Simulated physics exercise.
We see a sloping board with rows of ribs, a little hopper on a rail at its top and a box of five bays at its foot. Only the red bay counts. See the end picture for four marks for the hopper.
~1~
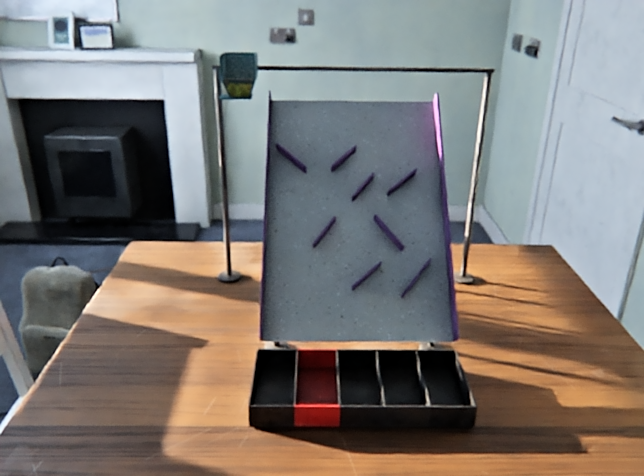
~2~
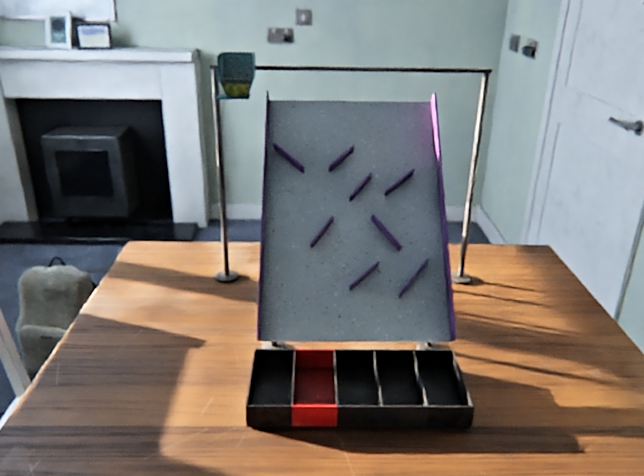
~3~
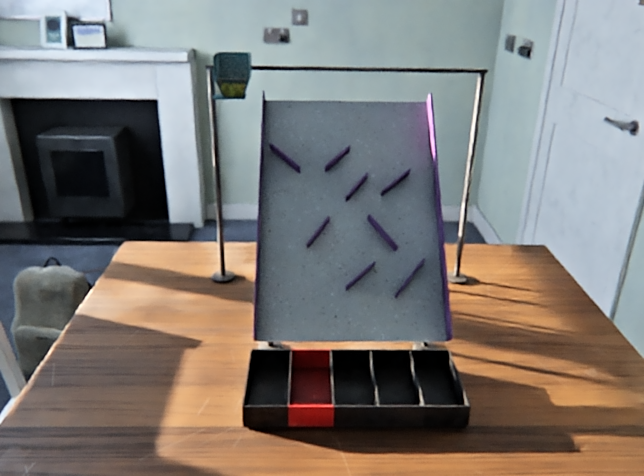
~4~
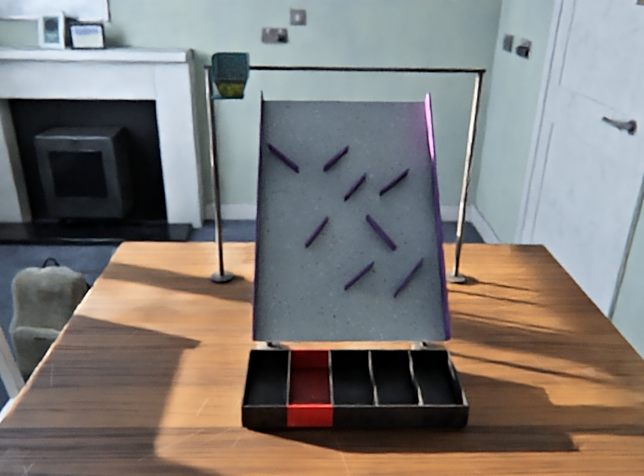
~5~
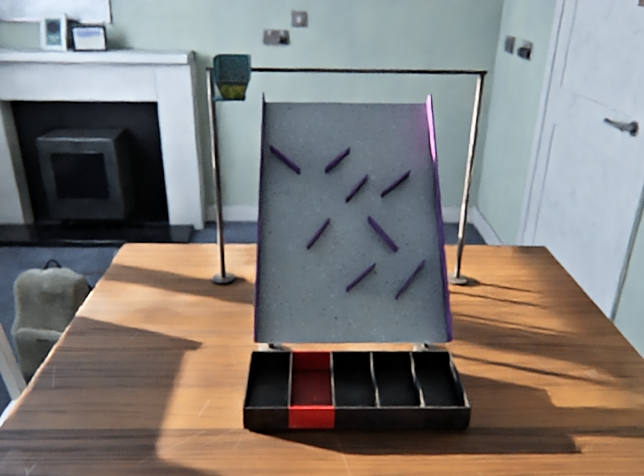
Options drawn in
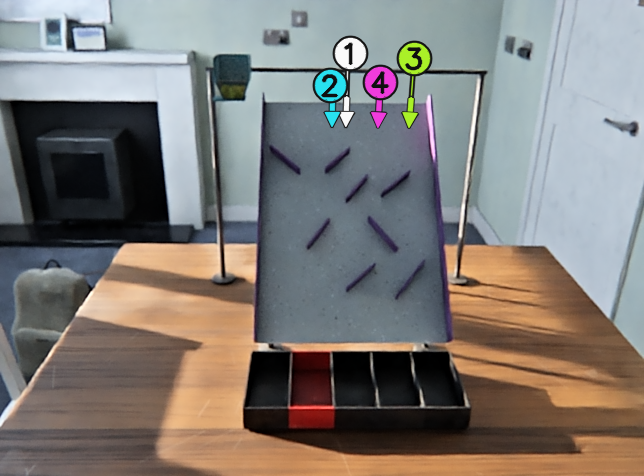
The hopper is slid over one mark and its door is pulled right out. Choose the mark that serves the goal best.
Go for 4.
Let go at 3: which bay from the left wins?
The fifth from the left.
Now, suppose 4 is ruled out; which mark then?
3 it is.
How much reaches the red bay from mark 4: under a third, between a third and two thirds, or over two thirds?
It is between a third and two thirds.
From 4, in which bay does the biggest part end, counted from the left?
The second.
On the marked copy, mark 1 meets the board at (346, 121); mark 2 meets the board at (332, 121); mark 3 meets the board at (409, 122); mark 4 meets the board at (378, 122).
With 1, a small part in the red bay, most in other bays, a small part outside the box.
With 2, a small part in the red bay, about two thirds in other bays, about a quarter outside the box.
With 3, about a quarter in the red bay, about half in other bays, about a quarter outside the box.
With 4, about half in the red bay, about half in other bays, a stray few outside the box.
